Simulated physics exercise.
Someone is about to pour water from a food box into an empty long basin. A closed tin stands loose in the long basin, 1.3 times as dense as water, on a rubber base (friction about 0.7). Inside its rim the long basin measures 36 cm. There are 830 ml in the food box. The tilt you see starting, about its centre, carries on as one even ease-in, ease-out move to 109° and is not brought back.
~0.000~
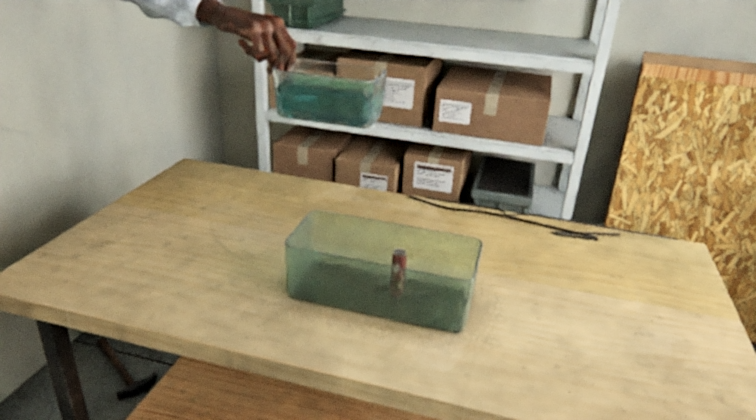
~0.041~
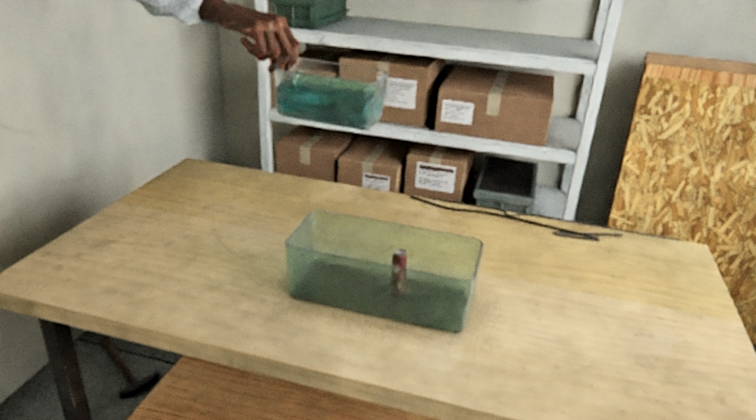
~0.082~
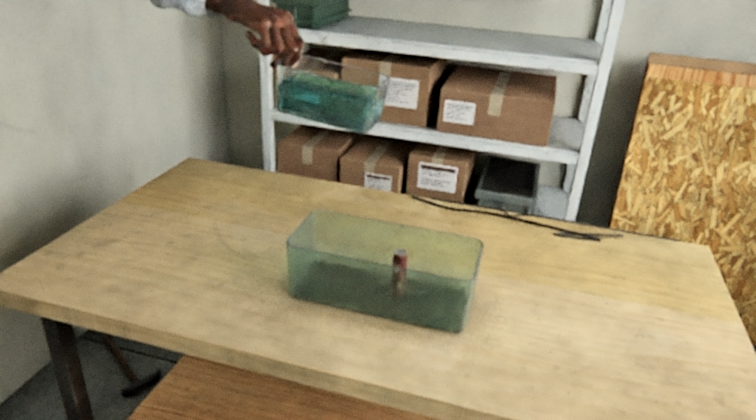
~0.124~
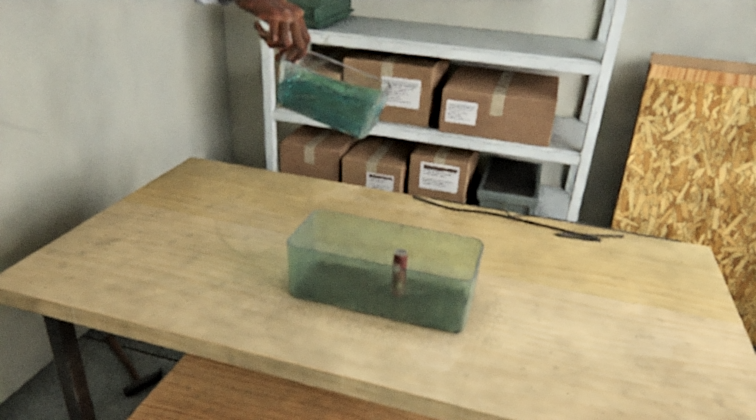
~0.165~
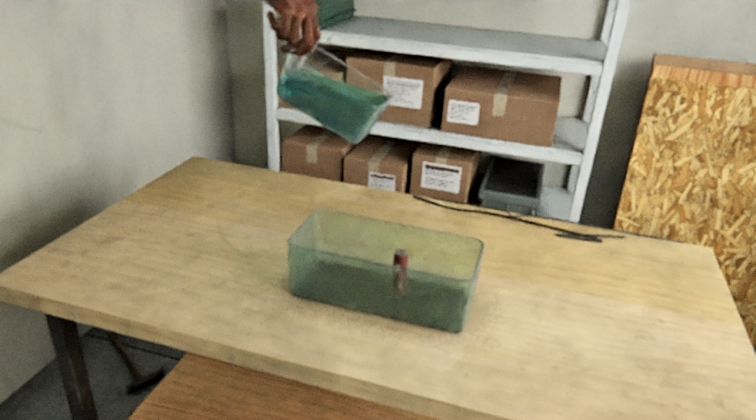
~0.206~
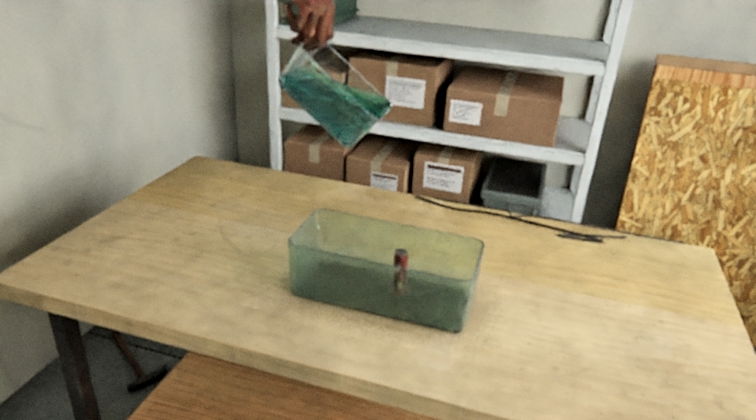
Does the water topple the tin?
It stays up.
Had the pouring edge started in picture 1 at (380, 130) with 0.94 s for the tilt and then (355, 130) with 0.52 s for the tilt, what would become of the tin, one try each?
First it stays up; then it topples.
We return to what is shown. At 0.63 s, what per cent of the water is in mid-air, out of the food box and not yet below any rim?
Near 10 in a hundred.
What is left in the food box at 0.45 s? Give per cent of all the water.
Near 14 in a hundred.
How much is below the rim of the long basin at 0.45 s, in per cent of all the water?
Near 7 in a hundred.
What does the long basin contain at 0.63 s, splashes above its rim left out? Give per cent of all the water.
About 84 per cent.
By 0.45 s the tilt is 104° and 14 per cent is still to pour; the tin stands where it began.
By 0.63 s the tilt is 109° and 3 per cent is still to pour; the tin stands where it began.
By 0.82 s the tilt is 109° and 0 per cent is still to pour; the tin stands where it began.
By 1.02 s the tilt is 109° and 0 per cent is still to pour; the tin stands where it began.
At rest the tin stands where it began.
